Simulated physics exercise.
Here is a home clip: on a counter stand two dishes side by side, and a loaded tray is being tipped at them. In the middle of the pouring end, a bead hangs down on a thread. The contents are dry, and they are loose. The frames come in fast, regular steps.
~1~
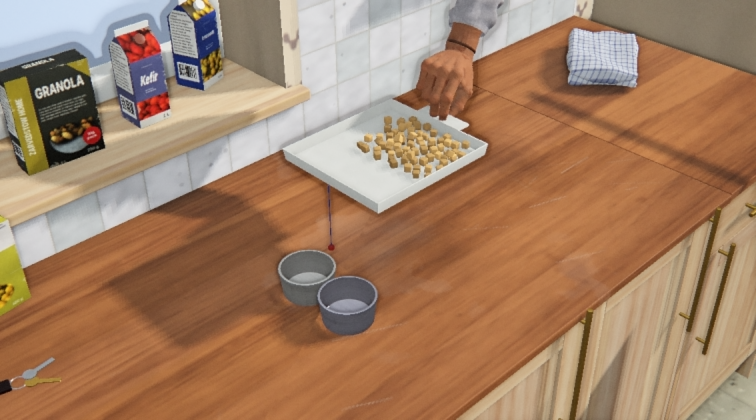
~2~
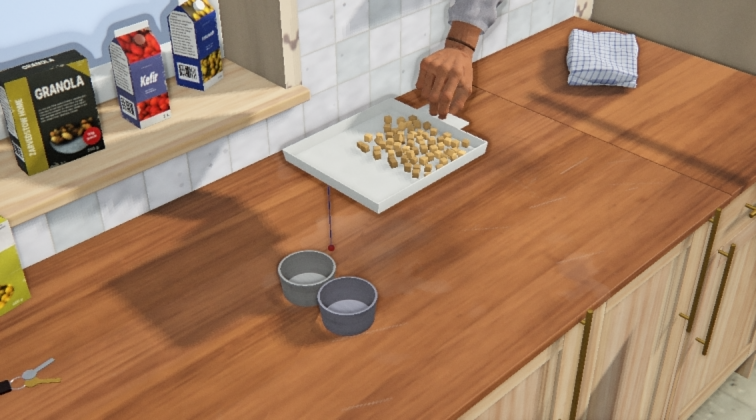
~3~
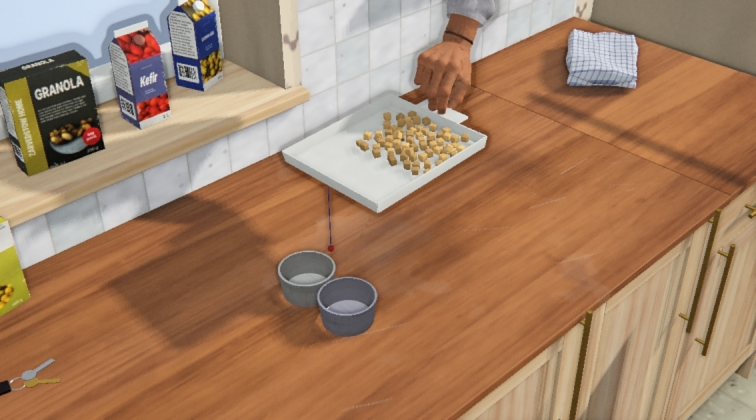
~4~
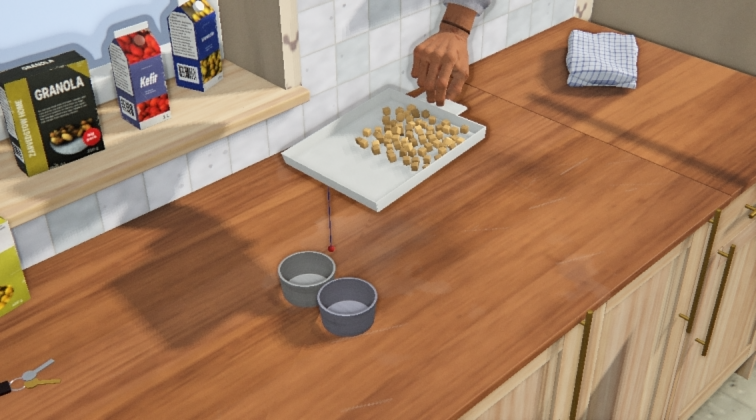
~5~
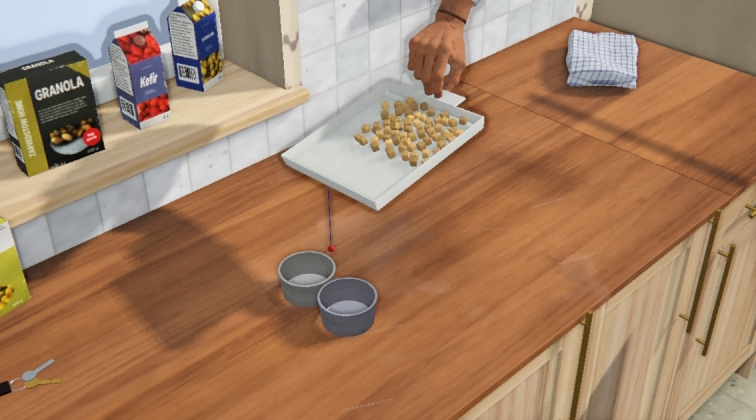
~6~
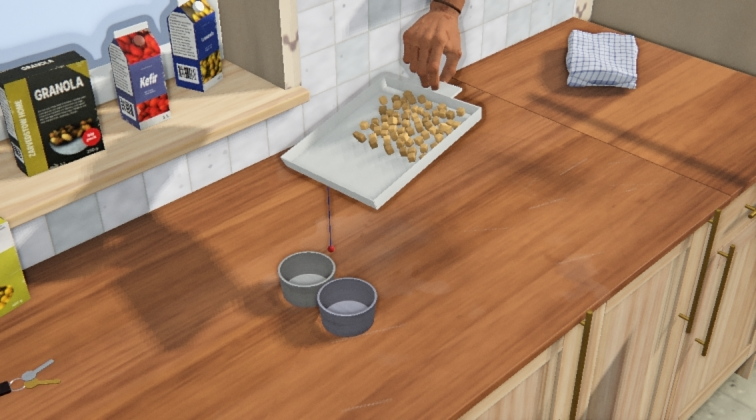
On a wooden kitchen counter, a hand held a white tray of small tan cubes behind two little dishes, then gradually tilted it toward its left corner while the cubes shifted slightly.
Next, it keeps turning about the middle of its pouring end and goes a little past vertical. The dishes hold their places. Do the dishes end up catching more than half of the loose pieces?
No.
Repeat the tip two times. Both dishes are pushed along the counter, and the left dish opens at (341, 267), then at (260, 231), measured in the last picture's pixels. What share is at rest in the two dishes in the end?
0, then 70 %.
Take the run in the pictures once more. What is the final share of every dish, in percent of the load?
In the left dish you'd find about 20 % of the load, and in the right dish about 0 %.
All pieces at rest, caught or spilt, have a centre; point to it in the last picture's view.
The centre ends up roughly at (278, 266).
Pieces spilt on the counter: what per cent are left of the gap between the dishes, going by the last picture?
90 %, near enough.
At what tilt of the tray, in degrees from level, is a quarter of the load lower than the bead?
I'd say close to 95 degrees.
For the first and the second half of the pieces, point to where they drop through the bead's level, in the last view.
It goes through near (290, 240) first, then near (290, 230).
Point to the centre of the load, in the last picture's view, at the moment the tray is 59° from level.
At about (313, 160).
Soon after the last picture, tray tipped steeply; nearly all on the tray; a small part in the air.
A little later, tray tipped right over; most on the tray; a small part in the left dish; about a quarter outside both; a stray few in the air.
Later still, tray tipped past a quarter turn; about a quarter in the left dish; most outside both.
At rest, tray tipped past a quarter turn; none in the right dish; about a quarter in the left dish; most outside both.
